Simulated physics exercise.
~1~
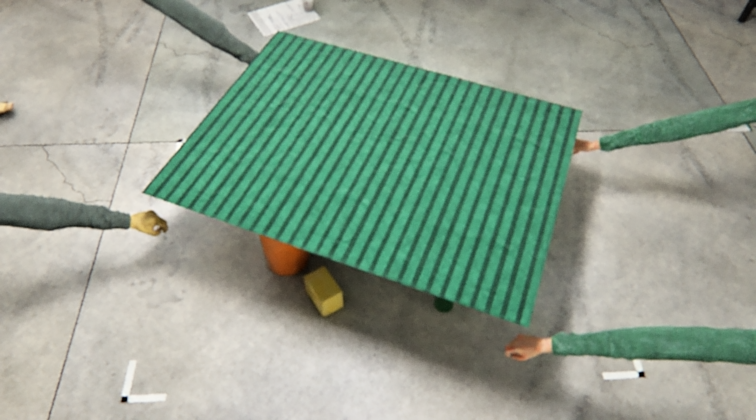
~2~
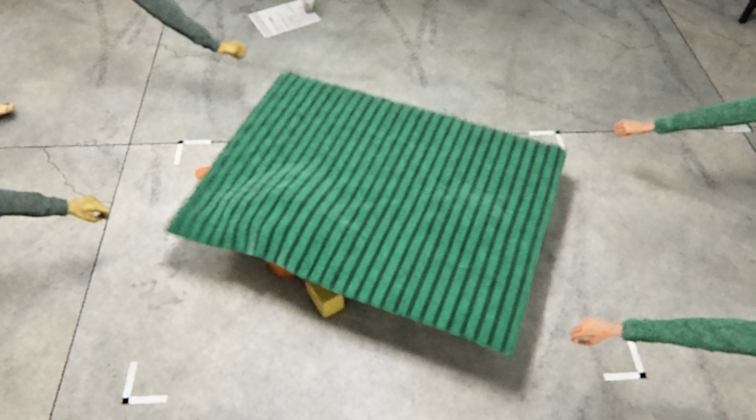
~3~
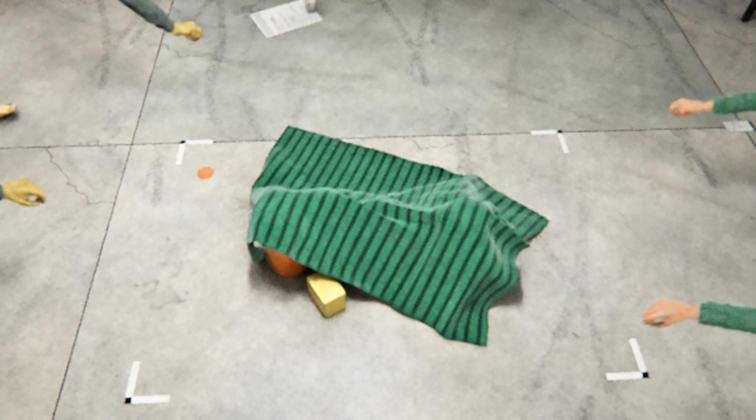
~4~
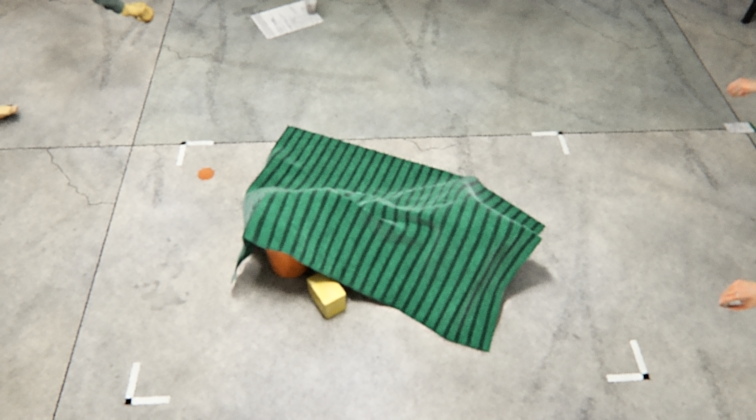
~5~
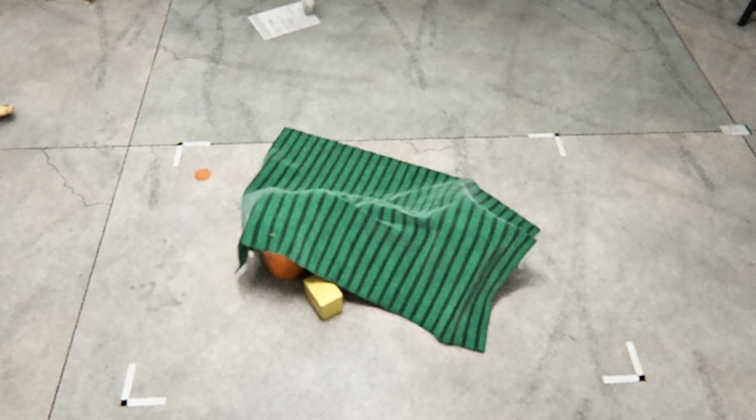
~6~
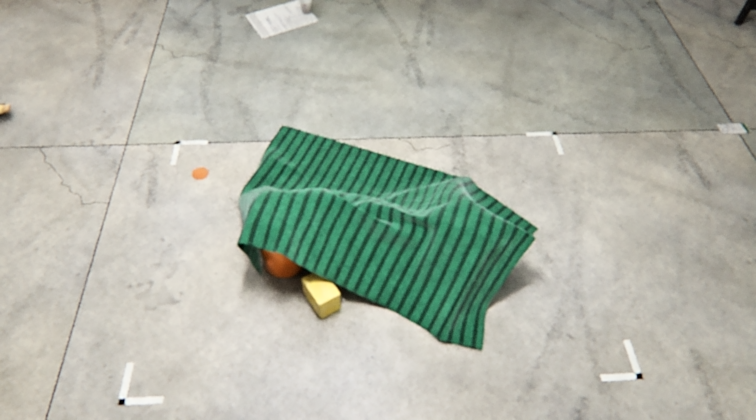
Green striped sheet released by several hands dropping and draping over objects on a concrete floor, an orange disc left uncovered.
